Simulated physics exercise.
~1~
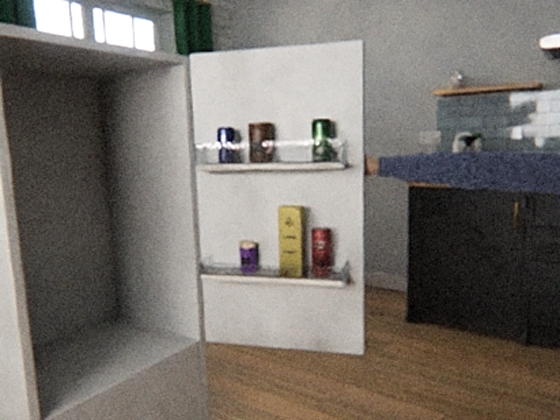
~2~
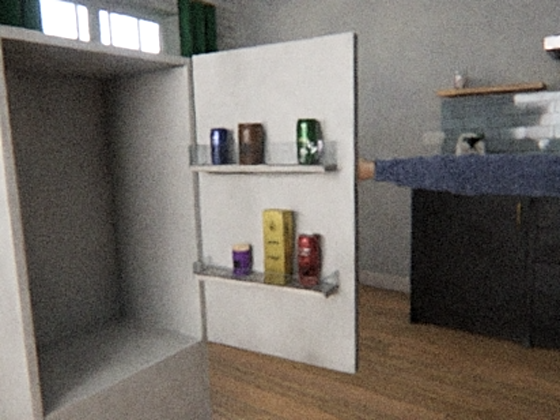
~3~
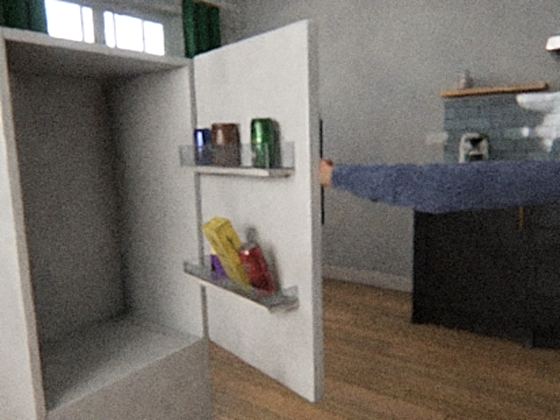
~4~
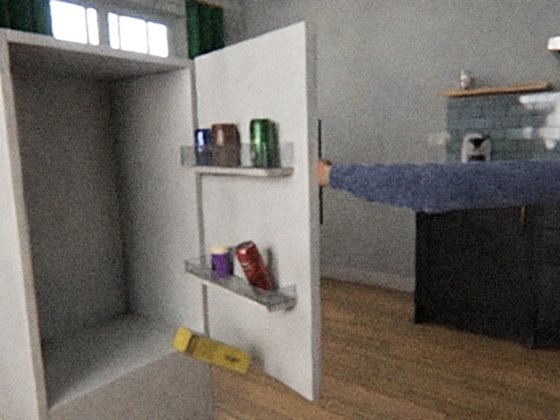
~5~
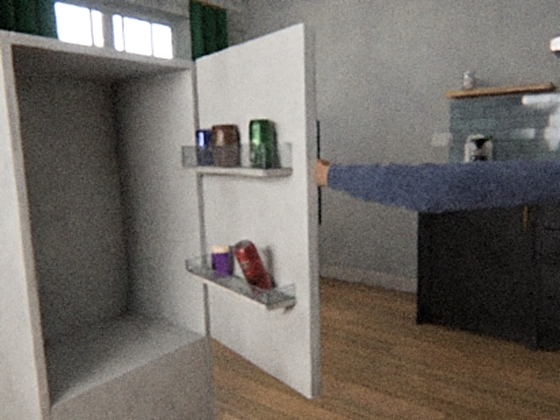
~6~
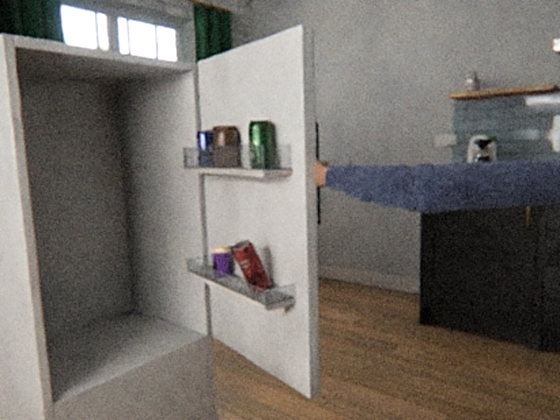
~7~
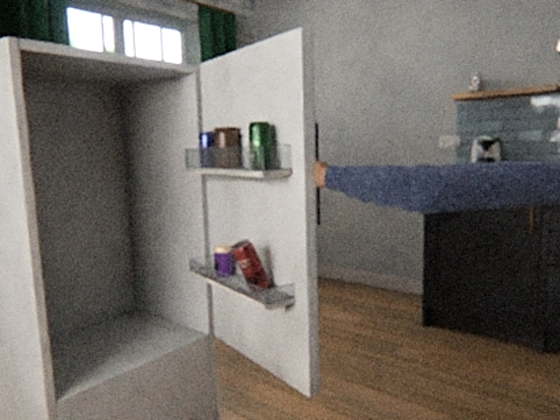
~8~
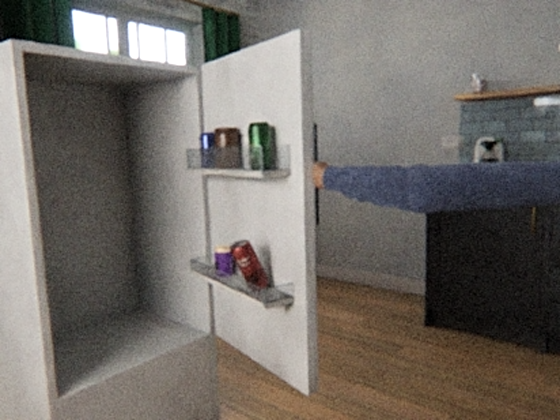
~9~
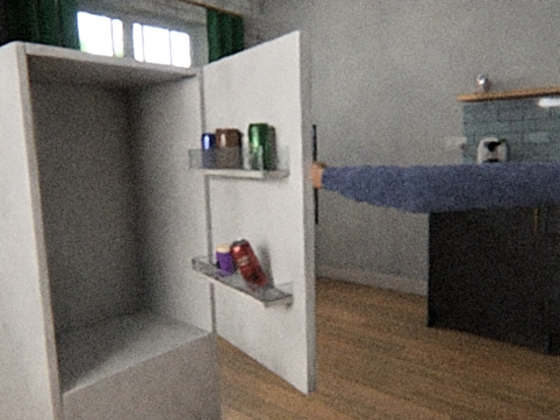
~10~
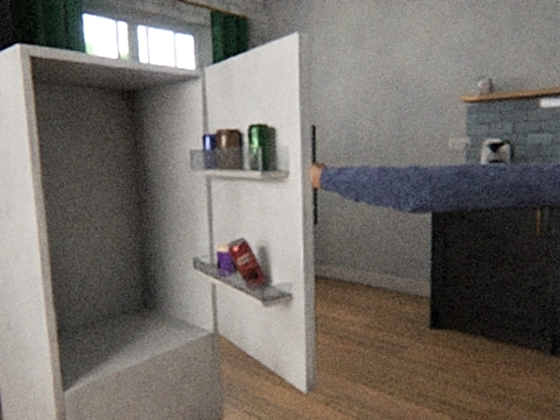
Fridge door swung by a blue-sleeved arm, stopping abruptly as a yellow carton topples out and a red can stays leaning.
